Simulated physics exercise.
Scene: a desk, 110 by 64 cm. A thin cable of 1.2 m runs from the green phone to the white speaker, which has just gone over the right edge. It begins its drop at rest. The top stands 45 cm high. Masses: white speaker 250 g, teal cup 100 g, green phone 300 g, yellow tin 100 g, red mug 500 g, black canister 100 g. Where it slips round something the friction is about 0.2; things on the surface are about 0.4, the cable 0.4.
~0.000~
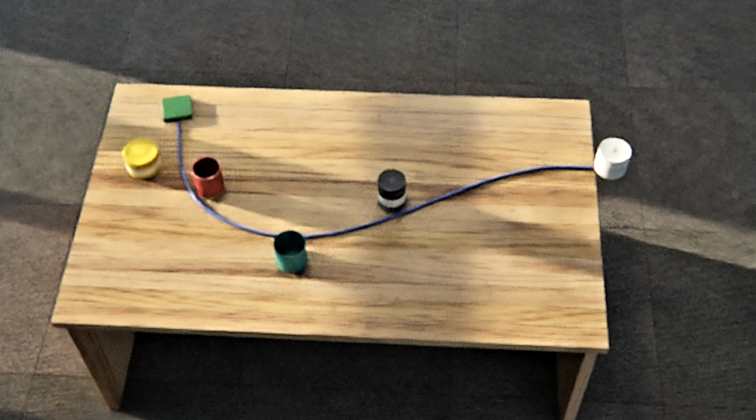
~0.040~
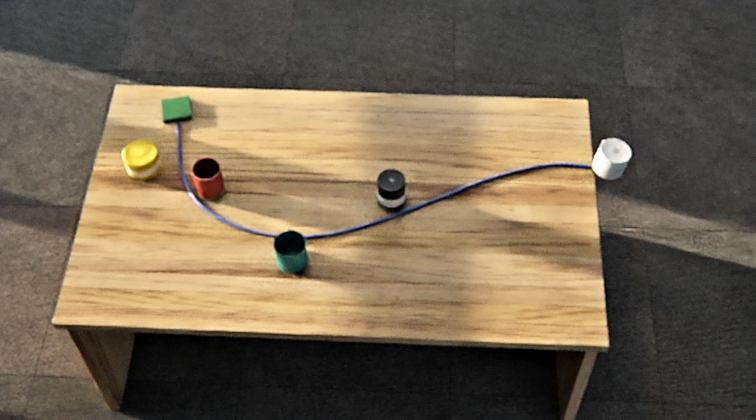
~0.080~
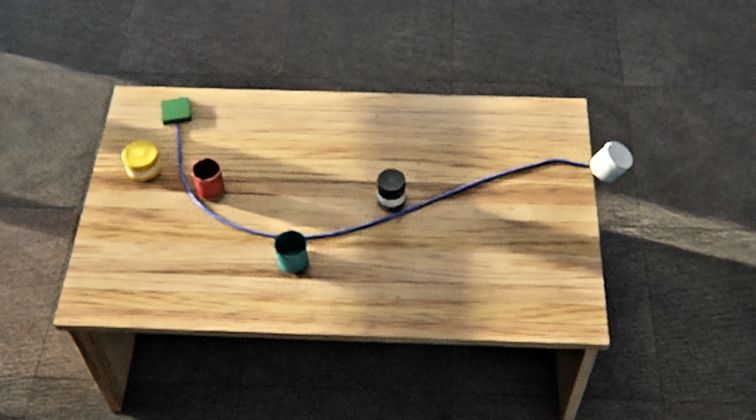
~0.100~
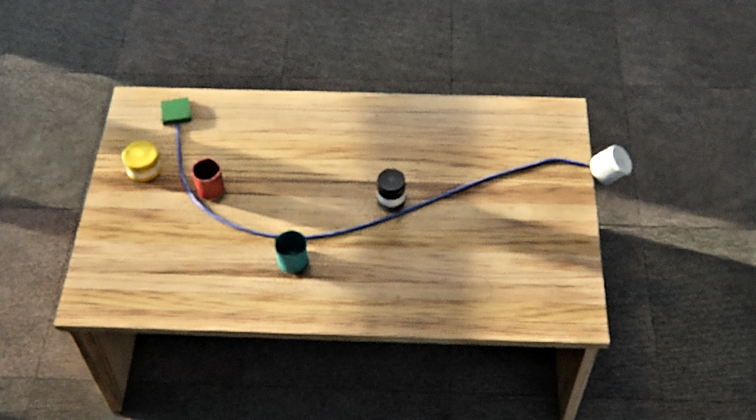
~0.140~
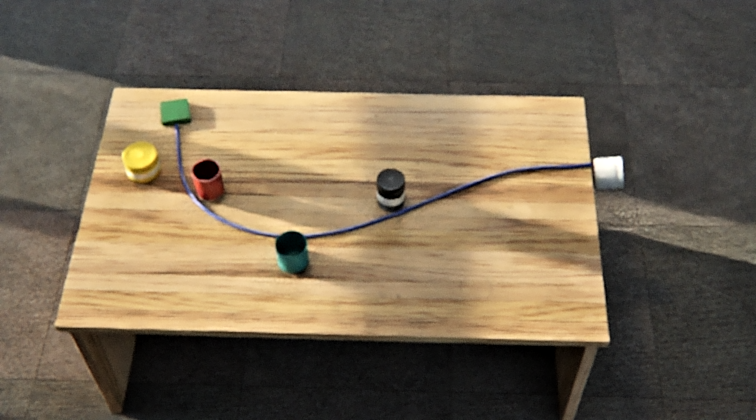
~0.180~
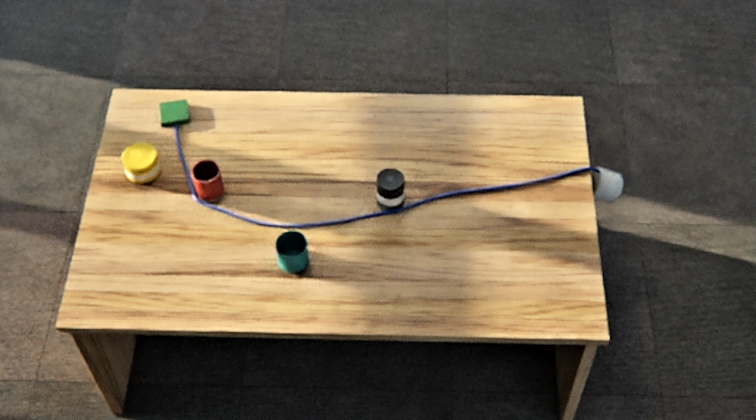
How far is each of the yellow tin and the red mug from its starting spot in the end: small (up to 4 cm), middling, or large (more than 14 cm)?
The yellow tin ends only a small distance away, the red mug ends only a small distance away.
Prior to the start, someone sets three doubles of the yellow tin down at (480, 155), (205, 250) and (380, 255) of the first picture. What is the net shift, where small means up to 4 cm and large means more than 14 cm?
The first moves just a bit, the second just a bit, and the third just a bit.
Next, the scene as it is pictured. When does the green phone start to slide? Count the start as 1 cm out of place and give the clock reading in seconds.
Estimate for the green phone: Near 0.26 seconds.
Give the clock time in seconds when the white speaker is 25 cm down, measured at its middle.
On the clock: Not at all.
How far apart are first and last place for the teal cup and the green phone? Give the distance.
The teal cup ends up around 0 cm from its start and the green phone around 4 cm.
By 0.4 s, the cable's tail end at (180, 133); red mug 2 cm off its start, white speaker over the edge, black canister 4 cm off its start.
By 0.7 s, the cable's tail end at (180, 135); red mug 2 cm off its start, black canister 4 cm off its start, white speaker over the edge.
By 0.9 s, the cable's tail end at (181, 136); red mug 2 cm off its start at (212, 165), black canister 4 cm off its start at (394, 163), green phone 3 cm off its start at (177, 121).
By 1.2 s, the cable's tail end at (181, 136); red mug 2 cm off its start, white speaker over the edge, black canister 4 cm off its start.
By 2.4 s, the cable's tail end at (181, 136); red mug 2 cm off its start at (212, 165), yellow tin 0 cm off its start at (139, 156), black canister 4 cm off its start at (394, 163), white speaker over the edge.
